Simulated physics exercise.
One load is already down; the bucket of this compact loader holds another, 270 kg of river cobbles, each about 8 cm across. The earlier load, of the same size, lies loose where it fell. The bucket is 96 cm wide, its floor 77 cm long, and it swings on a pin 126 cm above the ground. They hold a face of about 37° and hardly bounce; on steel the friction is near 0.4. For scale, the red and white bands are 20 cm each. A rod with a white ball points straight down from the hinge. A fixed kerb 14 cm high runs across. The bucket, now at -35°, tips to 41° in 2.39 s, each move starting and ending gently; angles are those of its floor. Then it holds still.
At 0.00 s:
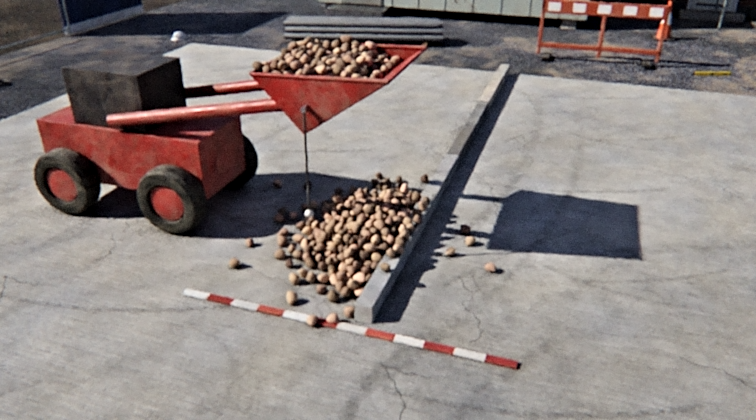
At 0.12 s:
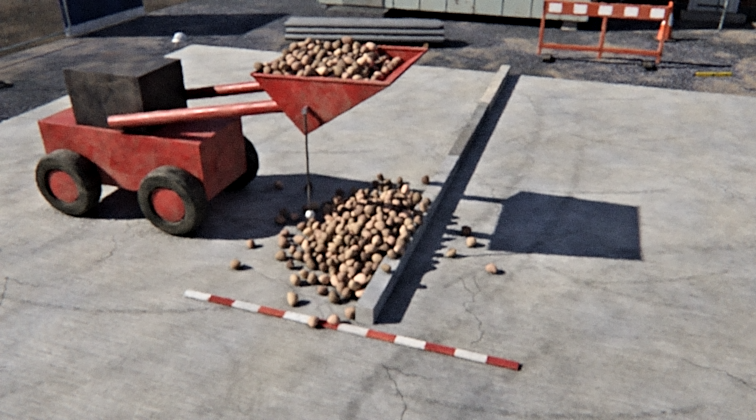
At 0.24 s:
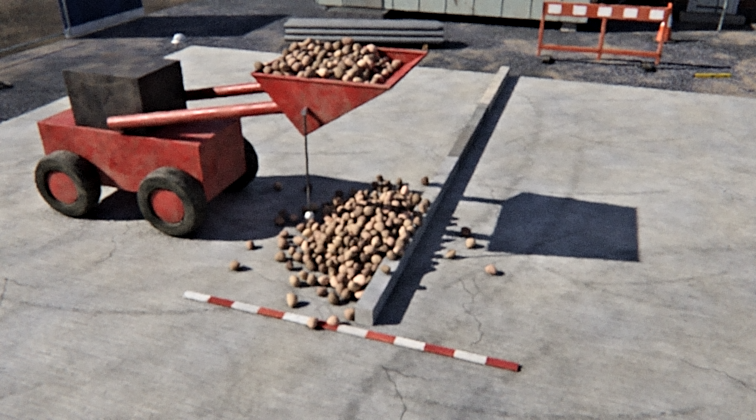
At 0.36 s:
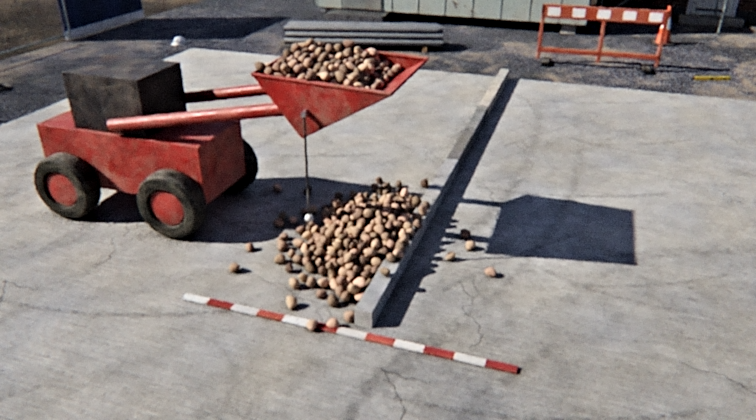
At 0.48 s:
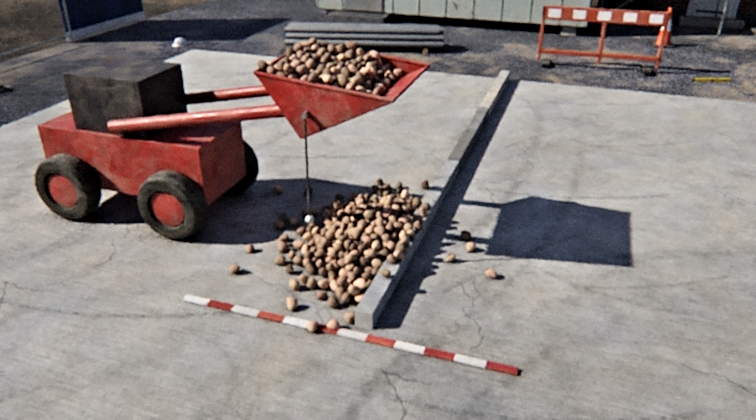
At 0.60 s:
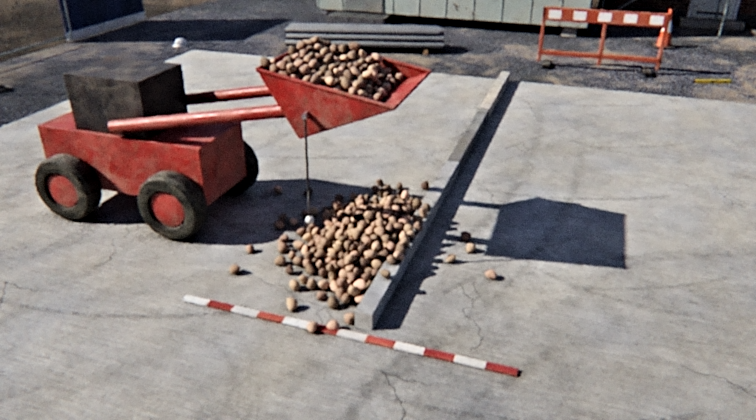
A red loader held a bucketful of round stones above a loose pile lying against a low kerb, and the bucket slowly tilted forward a little, its front edge dipping slightly, while the loader stayed still.
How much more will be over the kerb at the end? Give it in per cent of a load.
Some 92 per cent is added.
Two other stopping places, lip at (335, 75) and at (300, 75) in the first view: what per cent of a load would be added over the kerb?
About 30 and 5 per cent.
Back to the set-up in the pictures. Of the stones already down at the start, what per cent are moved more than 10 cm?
Roughly 0 per cent of them.
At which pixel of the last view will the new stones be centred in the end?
Around (456, 252).
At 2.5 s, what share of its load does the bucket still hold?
It holds some 5 per cent.
After 1.8 s the floor is at 29°; in per cent of one load, 87 in the bucket, 111 on this side of the kerb, 3 over the kerb; the foremost stones are at (453, 228).
After 2.5 s the floor is at 41°; in per cent of one load, 4 in the bucket, 124 on this side of the kerb, 73 over the kerb; the foremost stones are at (516, 256).
After 2.8 s the floor is at 41°; in per cent of one load, 0 in the bucket, 108 on this side of the kerb, 93 over the kerb; the foremost stones are at (552, 261).
After 5.3 s the floor is at 41°; in per cent of one load, 0 in the bucket, 107 on this side of the kerb, 93 over the kerb; the foremost stones are at (570, 277). Net gain over the kerb, 92.
